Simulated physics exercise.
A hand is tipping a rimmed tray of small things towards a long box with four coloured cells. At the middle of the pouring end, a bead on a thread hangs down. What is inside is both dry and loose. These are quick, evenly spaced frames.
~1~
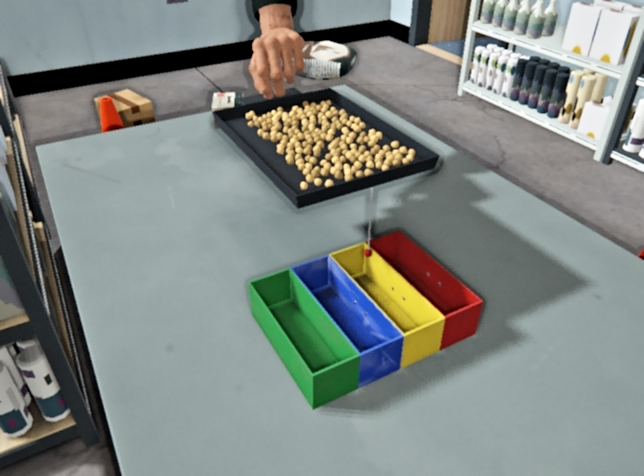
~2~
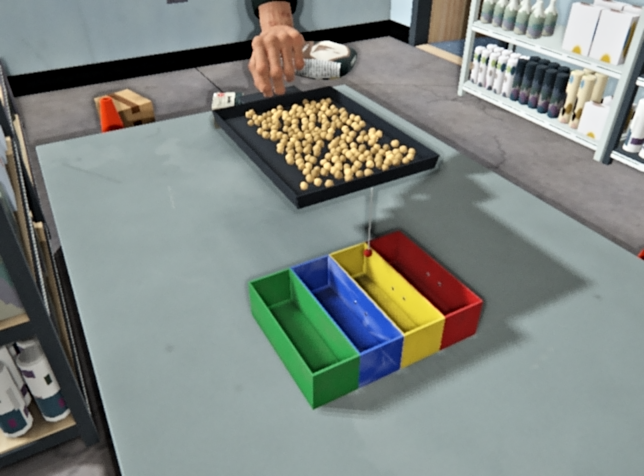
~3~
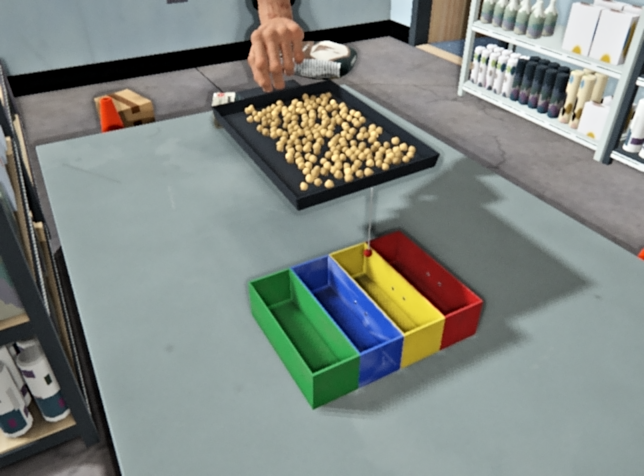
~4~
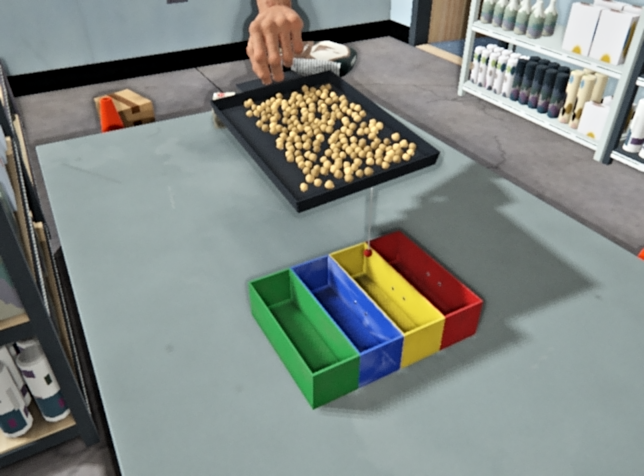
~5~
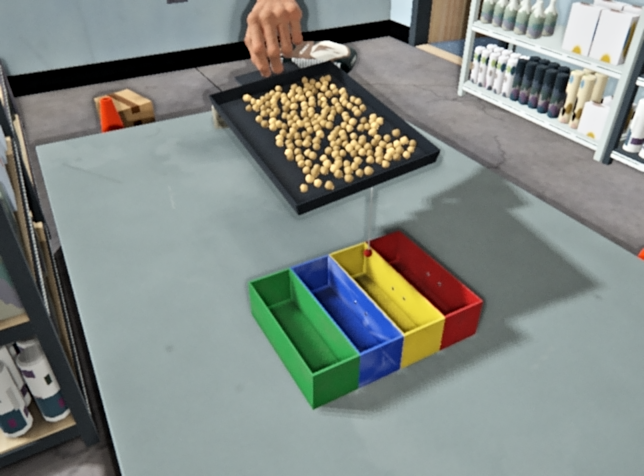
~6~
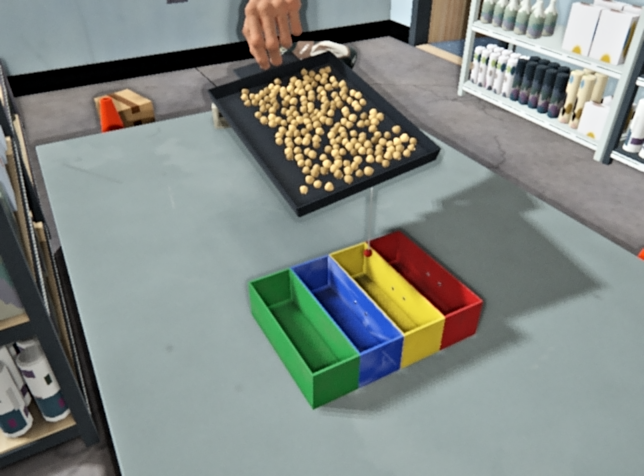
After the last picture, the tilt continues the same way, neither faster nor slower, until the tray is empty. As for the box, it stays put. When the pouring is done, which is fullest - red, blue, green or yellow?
Fullest: The blue cell.
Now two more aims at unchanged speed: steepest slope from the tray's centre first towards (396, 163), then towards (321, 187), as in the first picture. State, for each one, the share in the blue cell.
Respectively 0 and 40 in a hundred.
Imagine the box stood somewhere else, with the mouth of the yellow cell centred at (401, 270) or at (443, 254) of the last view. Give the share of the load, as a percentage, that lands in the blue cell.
First placement: 10 per cent; second placement: 0 per cent.
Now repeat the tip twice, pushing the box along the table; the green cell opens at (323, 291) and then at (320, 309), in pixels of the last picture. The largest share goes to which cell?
So it's green for the first shift and the green cell for the second.
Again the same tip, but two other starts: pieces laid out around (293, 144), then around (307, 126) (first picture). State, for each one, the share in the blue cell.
In order, 60 % then 60 %.
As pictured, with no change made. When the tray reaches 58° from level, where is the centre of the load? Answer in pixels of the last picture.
(310, 165).
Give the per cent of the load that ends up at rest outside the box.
I'd say around 0 per cent.
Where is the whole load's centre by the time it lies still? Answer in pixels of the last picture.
The centre ends up roughly at (323, 318).
Shortly afterwards, tray tipped steeply; all but a few on the tray; only a few in the green cell; only a few in the blue cell; only a few falling or outside the box.
Next, tray tipped right over; the bulk on the tray; a little in the green cell; only a few in the blue cell; a little falling or outside the box.
Some moments later, tray tipped past a quarter turn; near two thirds in the blue cell; near a third in the green cell; only a few in the yellow cell; only a few in the red cell; only a few falling or outside the box.
In the end, tray tipped past a quarter turn; near two thirds in the blue cell; near a third in the green cell; only a few in the yellow cell; only a few in the red cell; only a few outside the box.
